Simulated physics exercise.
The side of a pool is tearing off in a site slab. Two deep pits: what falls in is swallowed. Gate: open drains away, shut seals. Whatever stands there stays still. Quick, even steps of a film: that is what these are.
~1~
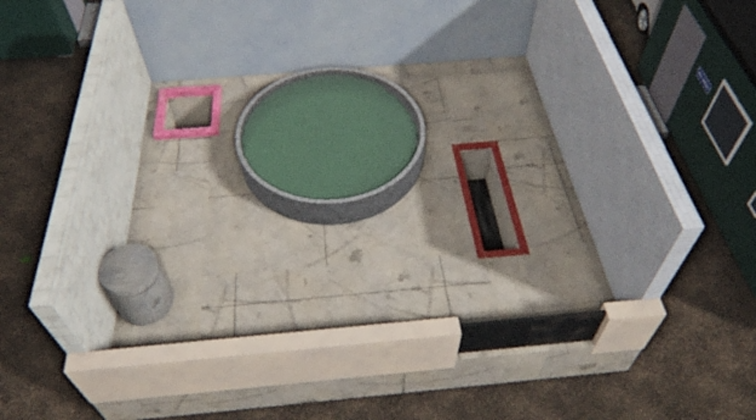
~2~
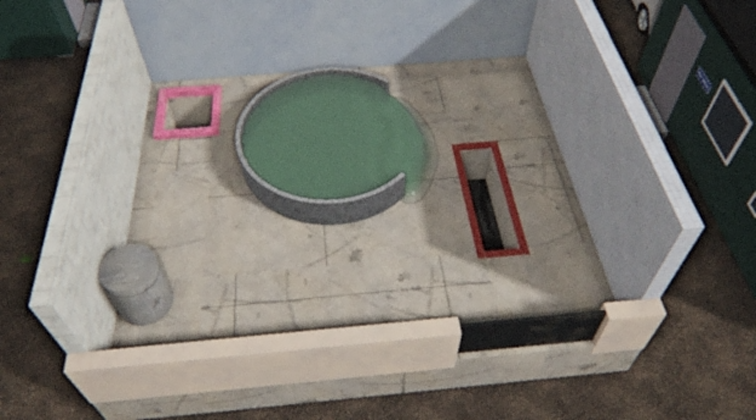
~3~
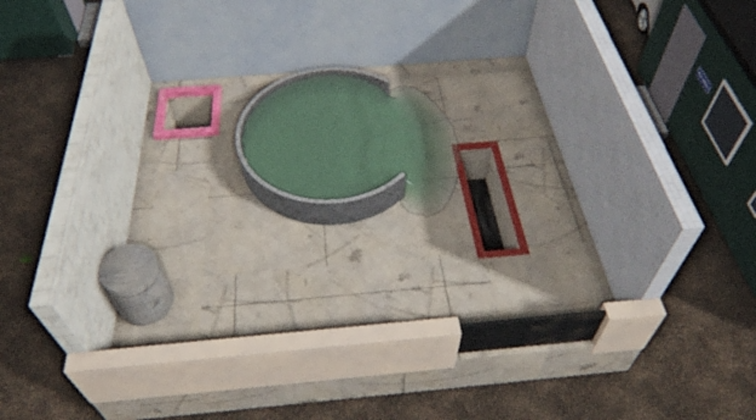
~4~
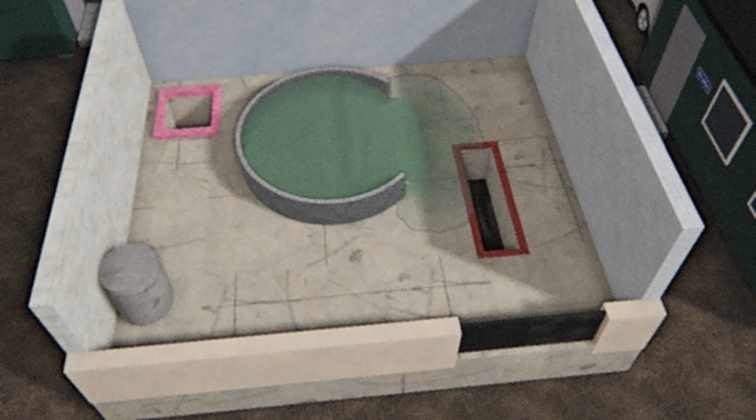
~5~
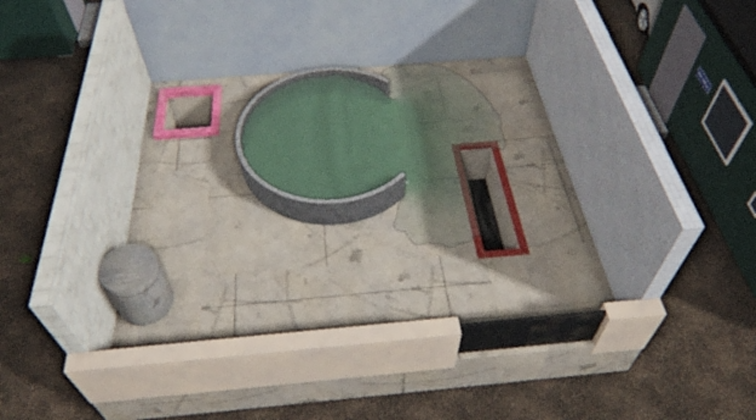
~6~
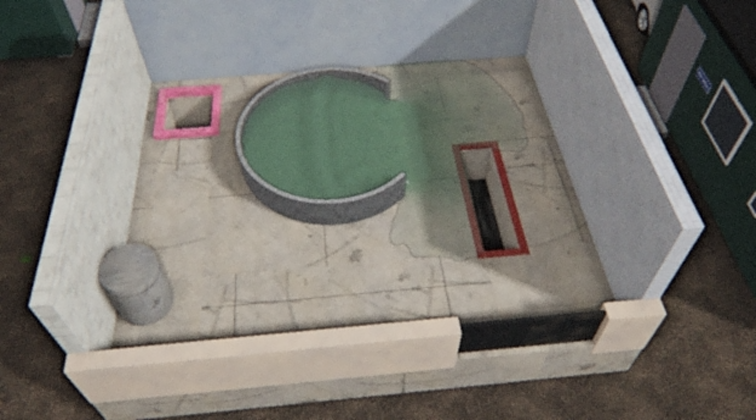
A round, grey-rimmed pool of green water dominates a walled concrete slab, seen from a high, fixed viewpoint with dark ground around it. A pink-edged pit lies at upper left, a red-edged pit at right, and a grey cylinder stands at lower left. The pool's right side opens, and green water pours through the gap, spreading rightward in a thin, widening sheet around the red-edged pit.
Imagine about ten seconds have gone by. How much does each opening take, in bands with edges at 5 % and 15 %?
The gate is nearly idle - draining beneath five per cent; the red pit is busy - draining past fifteen per cent; the pink pit is nearly idle - draining beneath five per cent.
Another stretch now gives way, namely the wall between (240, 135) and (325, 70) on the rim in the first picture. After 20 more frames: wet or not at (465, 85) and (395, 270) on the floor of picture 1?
First point: Inundated; second point: Unwetted.
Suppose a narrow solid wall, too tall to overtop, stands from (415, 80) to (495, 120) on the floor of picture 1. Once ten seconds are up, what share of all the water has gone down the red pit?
Share, red pit - 60 in a hundred.
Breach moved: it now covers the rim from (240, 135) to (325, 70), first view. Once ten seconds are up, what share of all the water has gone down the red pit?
For red, roughly 6 in a hundred.
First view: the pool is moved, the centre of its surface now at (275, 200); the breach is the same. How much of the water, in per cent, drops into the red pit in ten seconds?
Share for the red pit - 60 in a hundred.
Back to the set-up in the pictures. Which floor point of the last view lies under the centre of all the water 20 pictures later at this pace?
It is near (408, 136).
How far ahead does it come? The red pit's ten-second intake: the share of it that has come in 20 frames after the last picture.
My estimate is close to 55 per cent.
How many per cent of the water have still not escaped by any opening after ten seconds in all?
50 in a hundred.
A moment on, water covers 25 % of the floor; the gate 0 %, the red pit 8 %, the pink pit 0 %.
Next, water covers 25 % of the floor; the gate 0 %, the red pit 16 %, the pink pit 0 %.
Then, water covers 35 % of the floor; the gate 0 %, the red pit 26 %, the pink pit 0 %.
Later, water covers 55 % of the floor; the gate 0 %, the red pit 38 %, the pink pit 0 %.
In the end, water covers 95 % of the floor; the gate 0 %, the red pit 49 %, the pink pit 0 %.
